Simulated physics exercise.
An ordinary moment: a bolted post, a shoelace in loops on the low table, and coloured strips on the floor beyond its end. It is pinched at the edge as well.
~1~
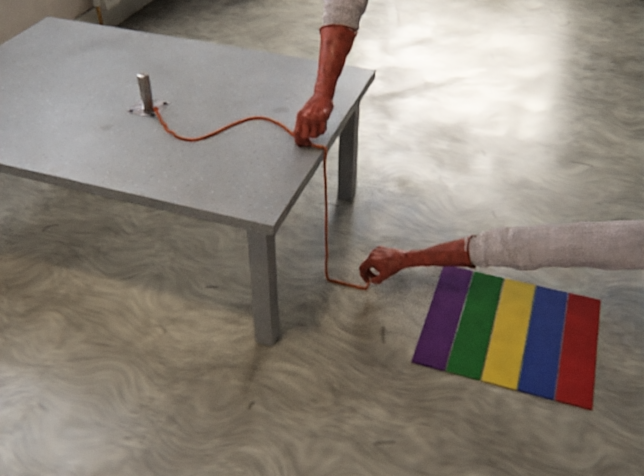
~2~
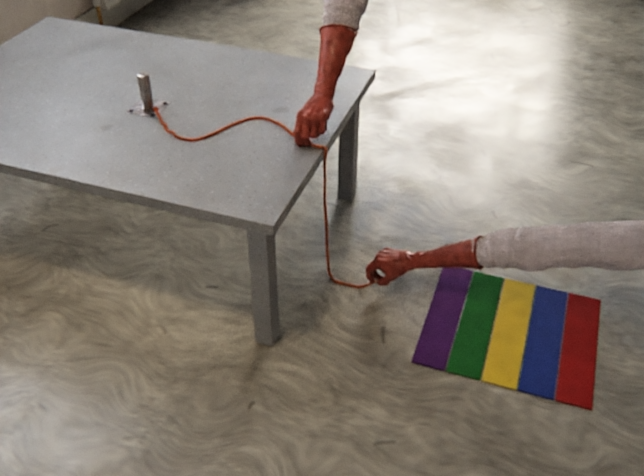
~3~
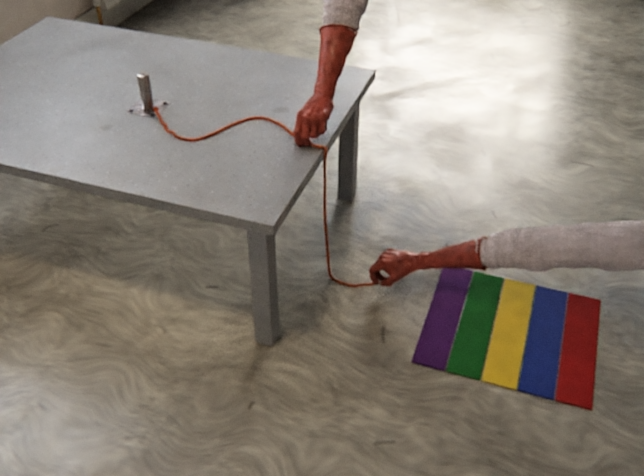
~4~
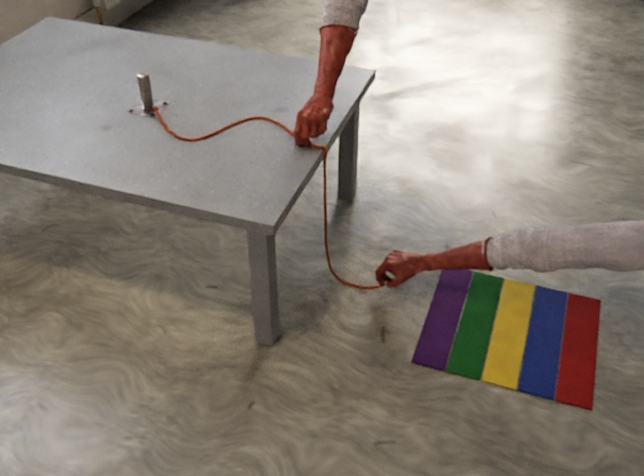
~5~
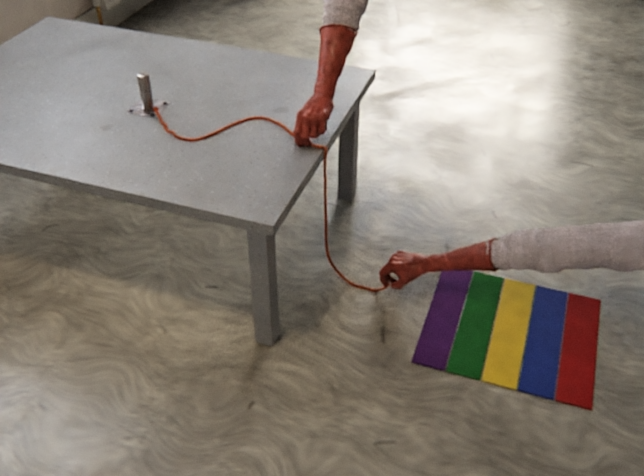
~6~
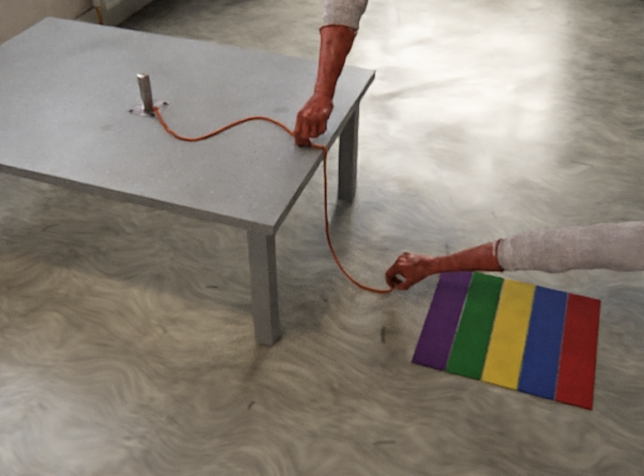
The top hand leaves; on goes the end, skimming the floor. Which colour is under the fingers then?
The blue one.
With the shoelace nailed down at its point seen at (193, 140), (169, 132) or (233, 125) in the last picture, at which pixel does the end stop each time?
Near (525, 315), (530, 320) and (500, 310).
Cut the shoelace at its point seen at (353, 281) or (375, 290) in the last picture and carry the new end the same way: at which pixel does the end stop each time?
About (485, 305) and (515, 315).
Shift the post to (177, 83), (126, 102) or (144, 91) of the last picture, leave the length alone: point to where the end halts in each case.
Near (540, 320), (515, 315) and (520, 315).
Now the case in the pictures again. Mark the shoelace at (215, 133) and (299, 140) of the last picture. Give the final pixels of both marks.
Near (249, 130) and (353, 170).
Soon after, end near (487, 308); over green.
Then, end near (526, 318); over yellow.
At full stretch, end near (551, 323); over blue. It halts on the blue strip.
